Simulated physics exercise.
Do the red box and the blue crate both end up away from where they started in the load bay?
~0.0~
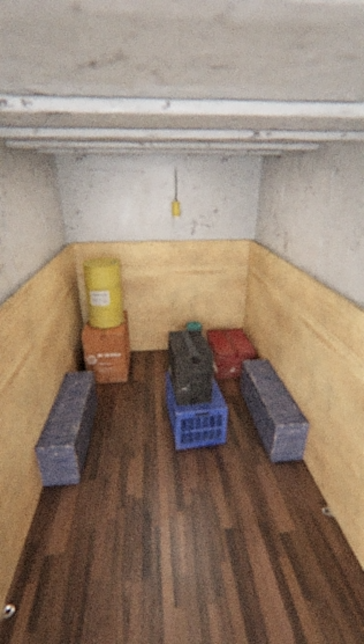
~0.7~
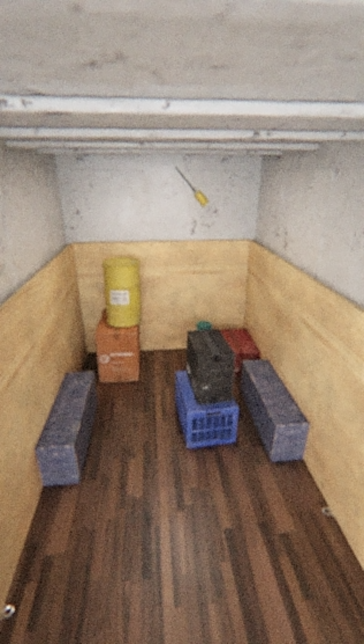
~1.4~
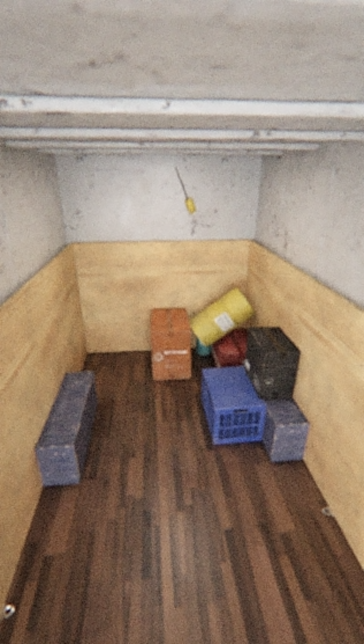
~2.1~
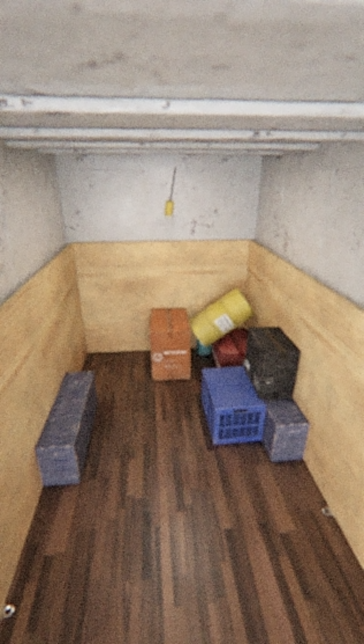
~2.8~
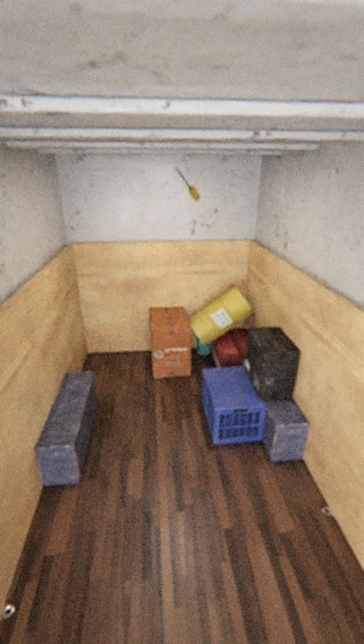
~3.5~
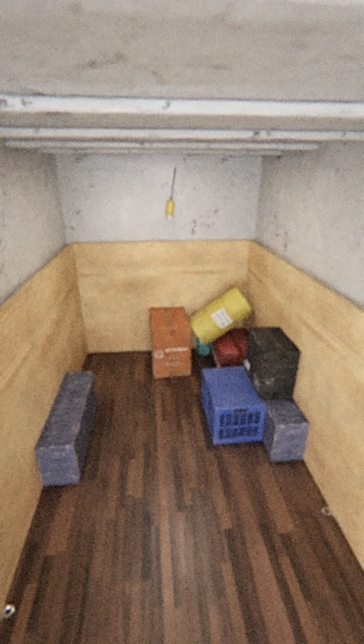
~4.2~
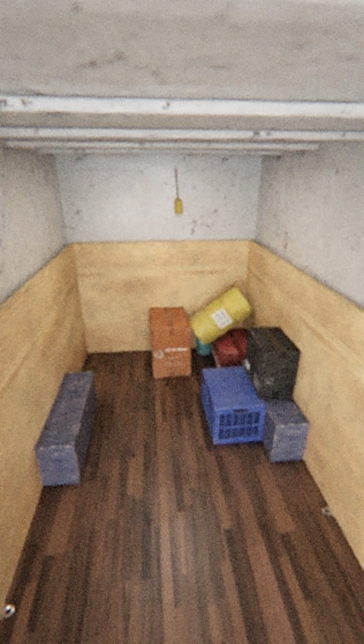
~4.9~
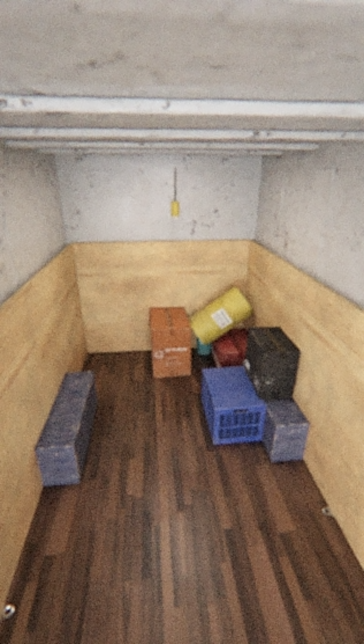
No, only the blue crate does, ending farther to the right beside the wheel box. The red box keeps its place near the far end.
